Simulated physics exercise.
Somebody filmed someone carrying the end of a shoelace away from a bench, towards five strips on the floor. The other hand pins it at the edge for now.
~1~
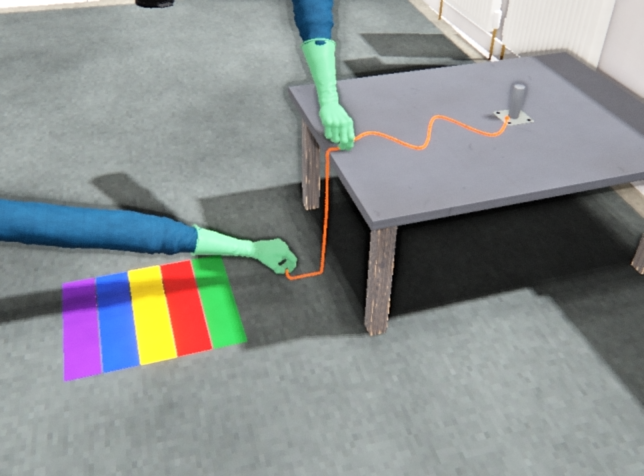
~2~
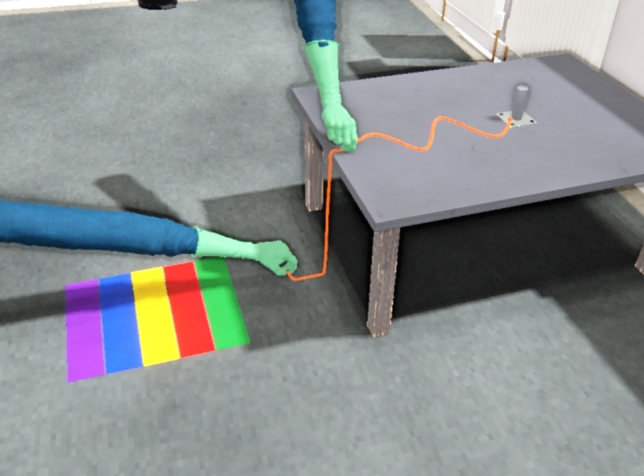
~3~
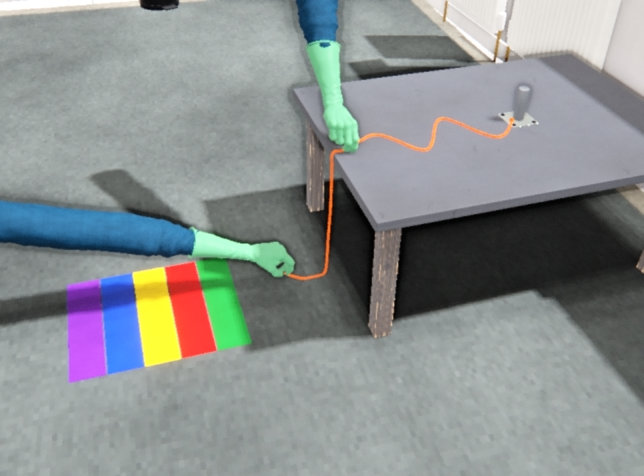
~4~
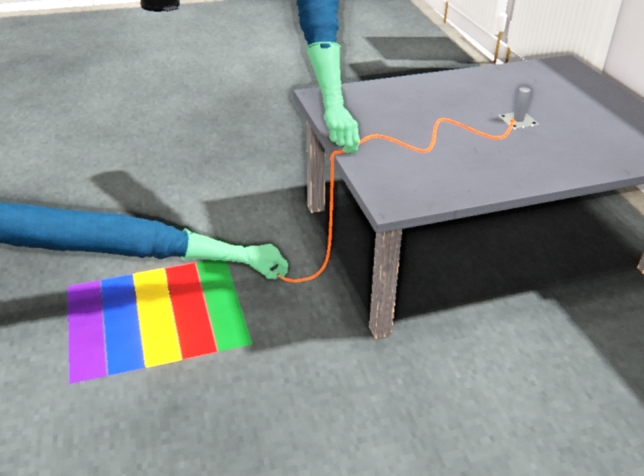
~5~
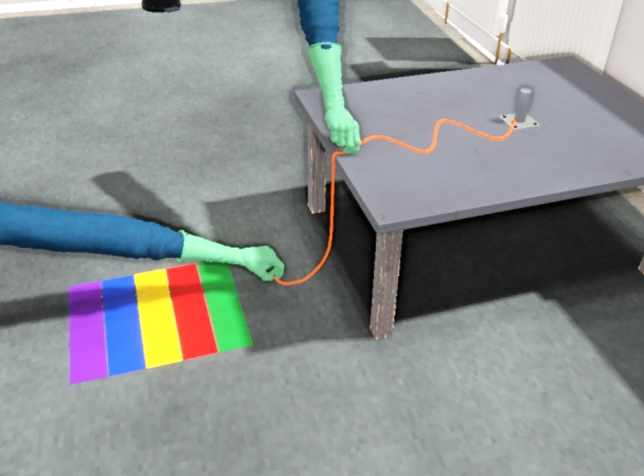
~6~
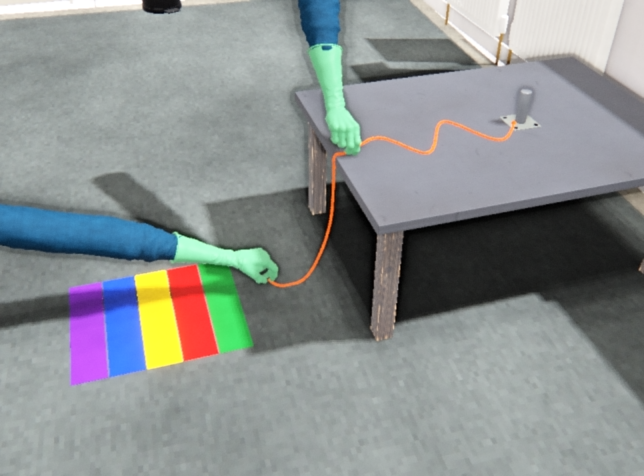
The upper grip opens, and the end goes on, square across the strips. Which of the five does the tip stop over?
The end stops over the purple strip.
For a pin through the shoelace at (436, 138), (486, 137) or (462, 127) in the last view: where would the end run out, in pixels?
Try by try, around (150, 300), (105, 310) and (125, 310).
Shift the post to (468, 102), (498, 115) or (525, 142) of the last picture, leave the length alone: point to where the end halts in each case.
Near (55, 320), (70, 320) and (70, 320).
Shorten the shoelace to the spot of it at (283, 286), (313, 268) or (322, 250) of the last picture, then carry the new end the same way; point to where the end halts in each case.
About (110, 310), (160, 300) and (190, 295).
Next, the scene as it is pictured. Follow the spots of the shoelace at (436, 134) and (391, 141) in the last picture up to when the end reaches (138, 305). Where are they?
They go to (390, 142) and to (326, 175).
Soon after, end near (138, 305); over yellow.
After that, end near (105, 311); over blue.
At the stop, end near (85, 315); over purple. It gets as far as the purple strip.
